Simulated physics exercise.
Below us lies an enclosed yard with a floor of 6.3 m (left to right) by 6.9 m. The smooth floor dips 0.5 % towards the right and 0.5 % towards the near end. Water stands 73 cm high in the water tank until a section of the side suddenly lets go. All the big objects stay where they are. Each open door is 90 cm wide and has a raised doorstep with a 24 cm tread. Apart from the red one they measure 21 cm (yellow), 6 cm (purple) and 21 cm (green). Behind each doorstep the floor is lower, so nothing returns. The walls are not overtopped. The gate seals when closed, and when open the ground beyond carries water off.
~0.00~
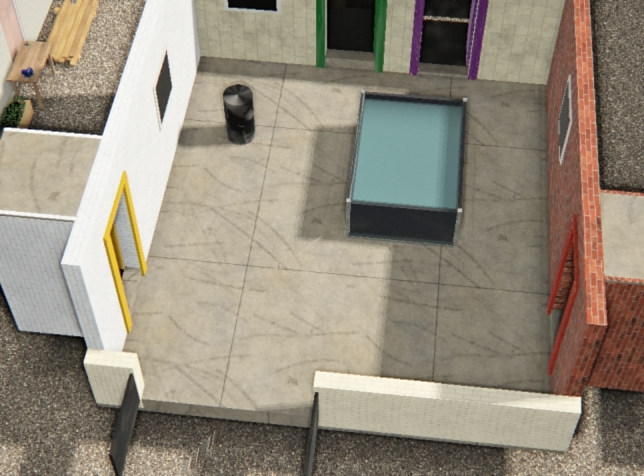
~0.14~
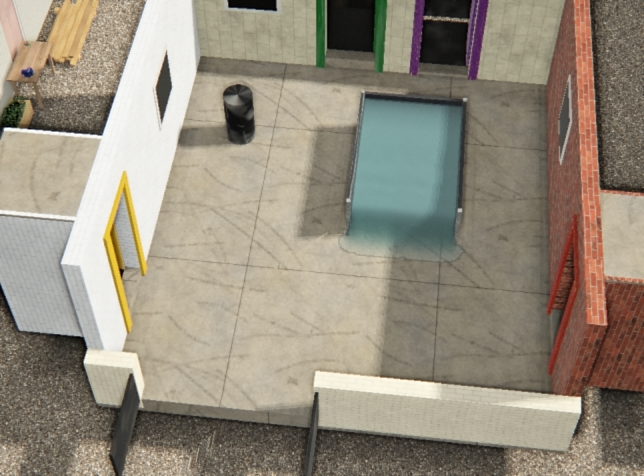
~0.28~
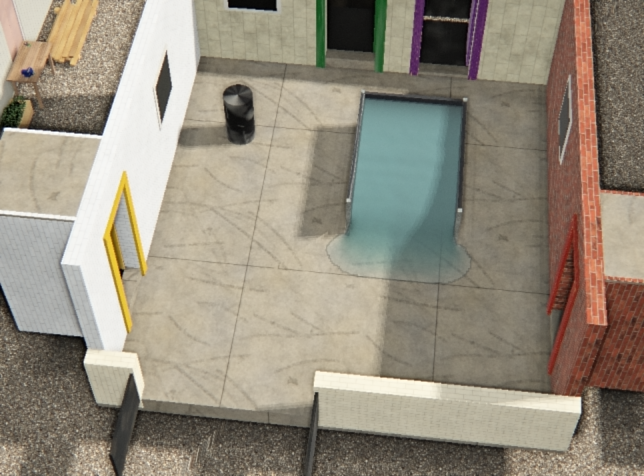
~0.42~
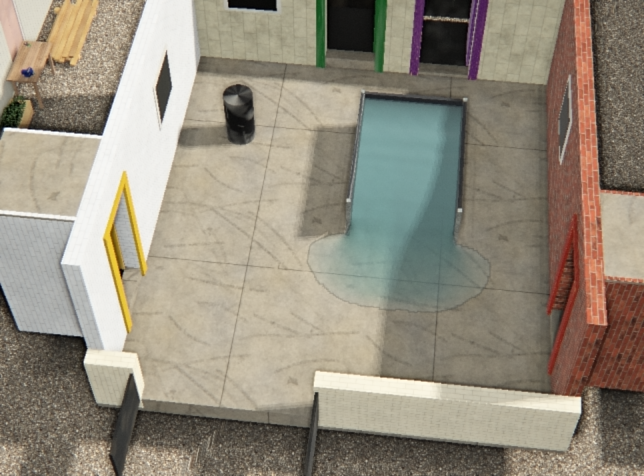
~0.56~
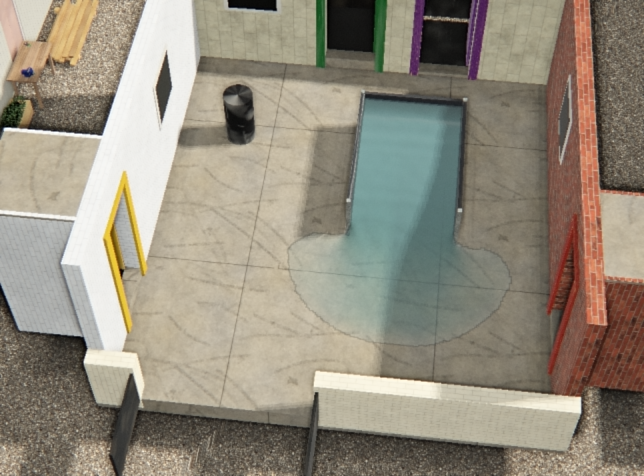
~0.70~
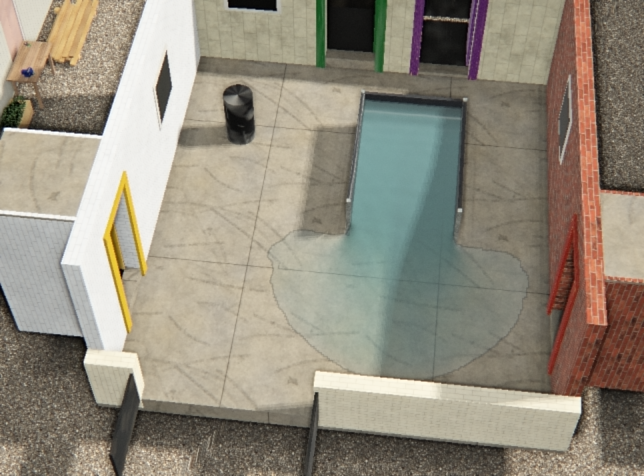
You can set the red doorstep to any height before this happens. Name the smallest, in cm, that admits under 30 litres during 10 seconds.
At least 14.5 cm or so.
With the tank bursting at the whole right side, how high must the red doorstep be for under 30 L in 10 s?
Then roughly 8.5 cm.
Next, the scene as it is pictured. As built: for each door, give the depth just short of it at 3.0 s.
In cm: Yellow 1, red 24, purple 0, green 0.
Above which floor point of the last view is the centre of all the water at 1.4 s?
Near (403, 244).
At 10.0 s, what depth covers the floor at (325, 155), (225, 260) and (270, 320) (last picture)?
Roughly 4, 4 and 4 cm, in turn.
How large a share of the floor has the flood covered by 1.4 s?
Some 35 per cent of it.
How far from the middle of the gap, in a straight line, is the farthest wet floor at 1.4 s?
Roughly 3.8 m.
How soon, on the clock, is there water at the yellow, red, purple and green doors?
Arrival: Yellow 3.0 s, red 1.0 s, purple 5.5 s, green 7.0 s.
After 1.4 s water covers 35 % of the floor, deepest (37 cm) near (388, 409); 8 cm at the red door, 0 litres in over its 18 cm doorstep.
After 3.0 s water covers 40 % of the floor, deepest (36 cm) near (540, 425); 24 cm at the red door, 5 litres in over its 18 cm doorstep.
After 10.0 s water covers 95 % of the floor, deepest (10 cm) near (538, 176); 7 cm at the red door, 14 litres in over its 18 cm doorstep.
At the red door as built, the water arrived by 1.1 s and peaked near 24 cm at 2.8 s.
Run again over the same 10 s with other heights there, 51 litres in over 12 cm, 20 litres over 16.5 cm. The limit of 30 litres is kept from about 14.5 cm up.
